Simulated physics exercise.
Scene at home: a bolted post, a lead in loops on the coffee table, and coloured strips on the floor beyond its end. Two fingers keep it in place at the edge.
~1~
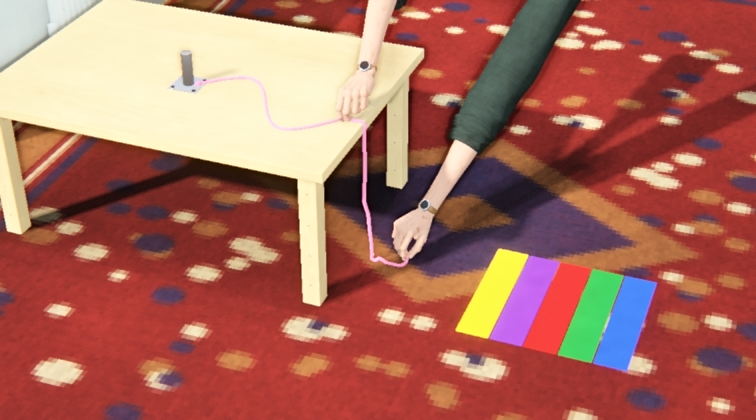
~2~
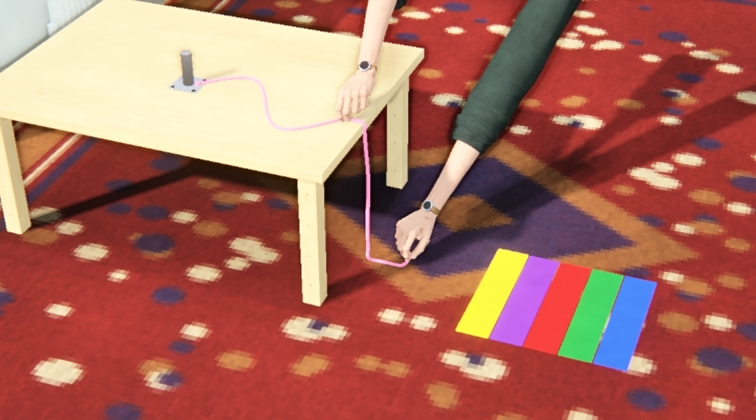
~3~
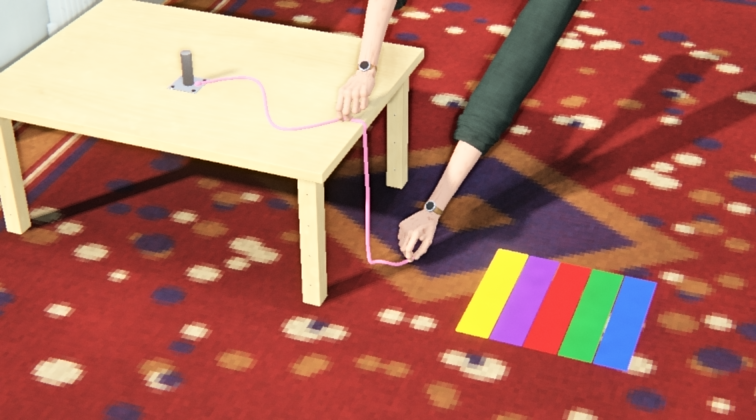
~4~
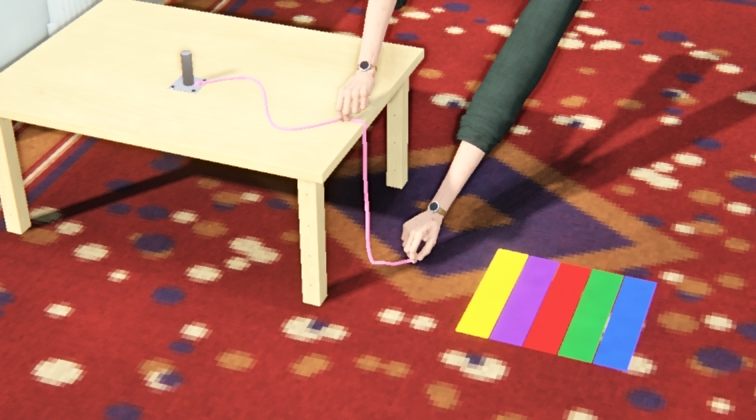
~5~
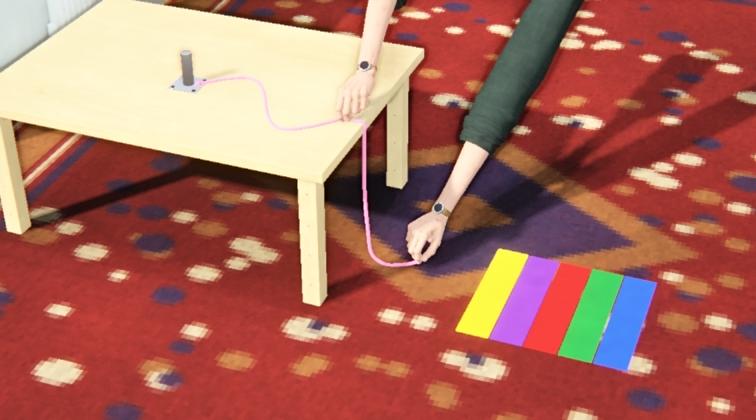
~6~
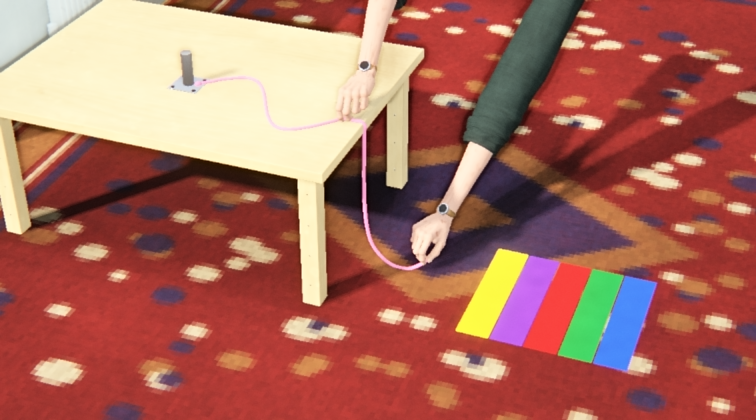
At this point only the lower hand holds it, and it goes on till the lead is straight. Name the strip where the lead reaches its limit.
Green.
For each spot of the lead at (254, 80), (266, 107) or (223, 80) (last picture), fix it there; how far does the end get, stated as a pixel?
In order of the tries: About (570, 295), about (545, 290), about (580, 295).
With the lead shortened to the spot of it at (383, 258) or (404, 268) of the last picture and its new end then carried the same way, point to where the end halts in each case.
In order, about (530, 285) and about (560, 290).
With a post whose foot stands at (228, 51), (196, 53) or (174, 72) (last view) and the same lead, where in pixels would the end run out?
Going by the last picture, roughly (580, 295), (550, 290) and (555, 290).
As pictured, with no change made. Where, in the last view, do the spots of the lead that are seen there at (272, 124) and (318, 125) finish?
The first finishes about (335, 117) and the second about (380, 137).
Soon after, end near (520, 282); over purple.
After that, end near (565, 292); over red.
At the stop, end near (592, 298); over green. It gets as far as the green strip.
